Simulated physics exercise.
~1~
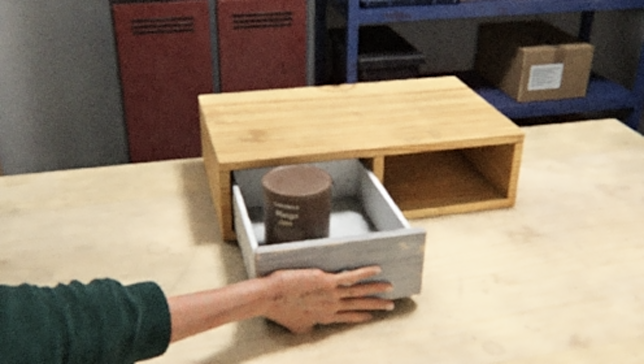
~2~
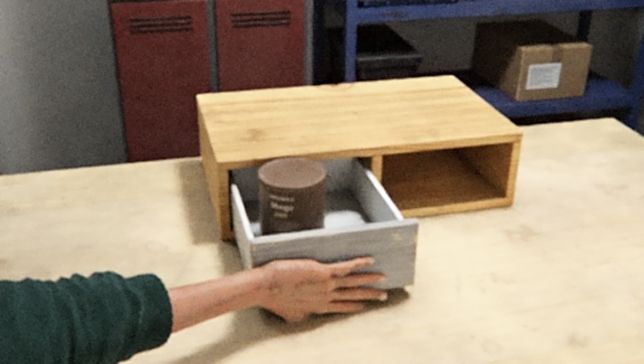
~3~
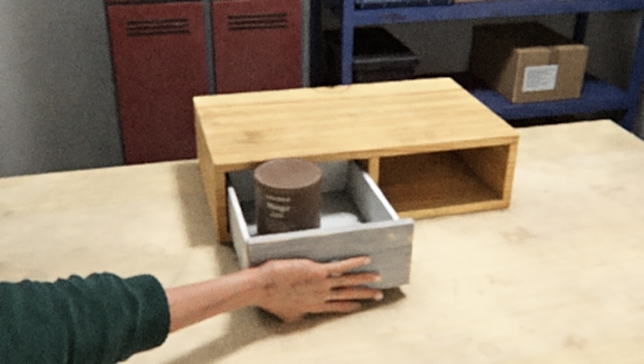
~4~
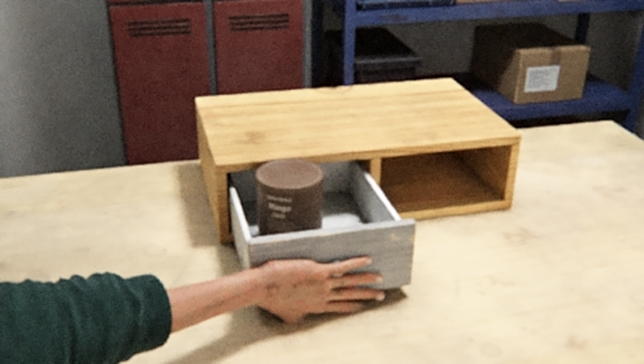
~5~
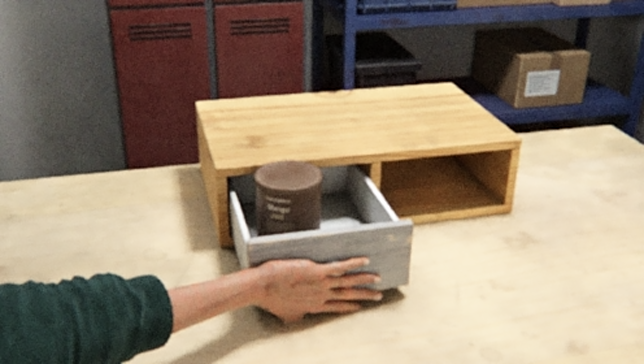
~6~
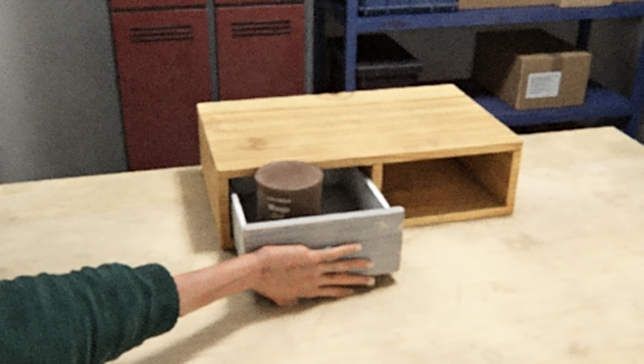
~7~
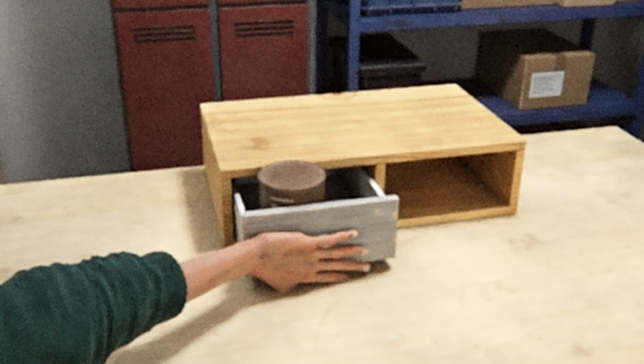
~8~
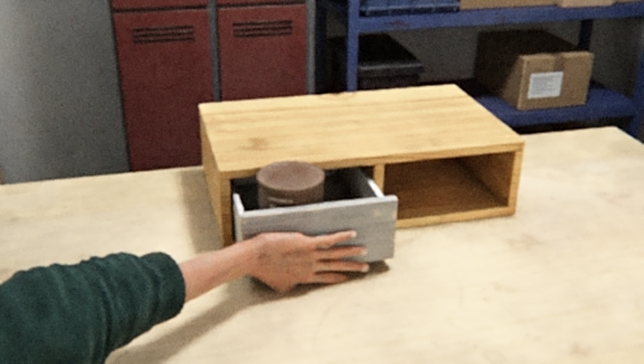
A hand in a dark green sleeve pushed a pale grey drawer holding a brown tub partway into a wooden chest on a table, pausing before easing it in a little further, and at the end the drawer still stood ajar with the hand against it.
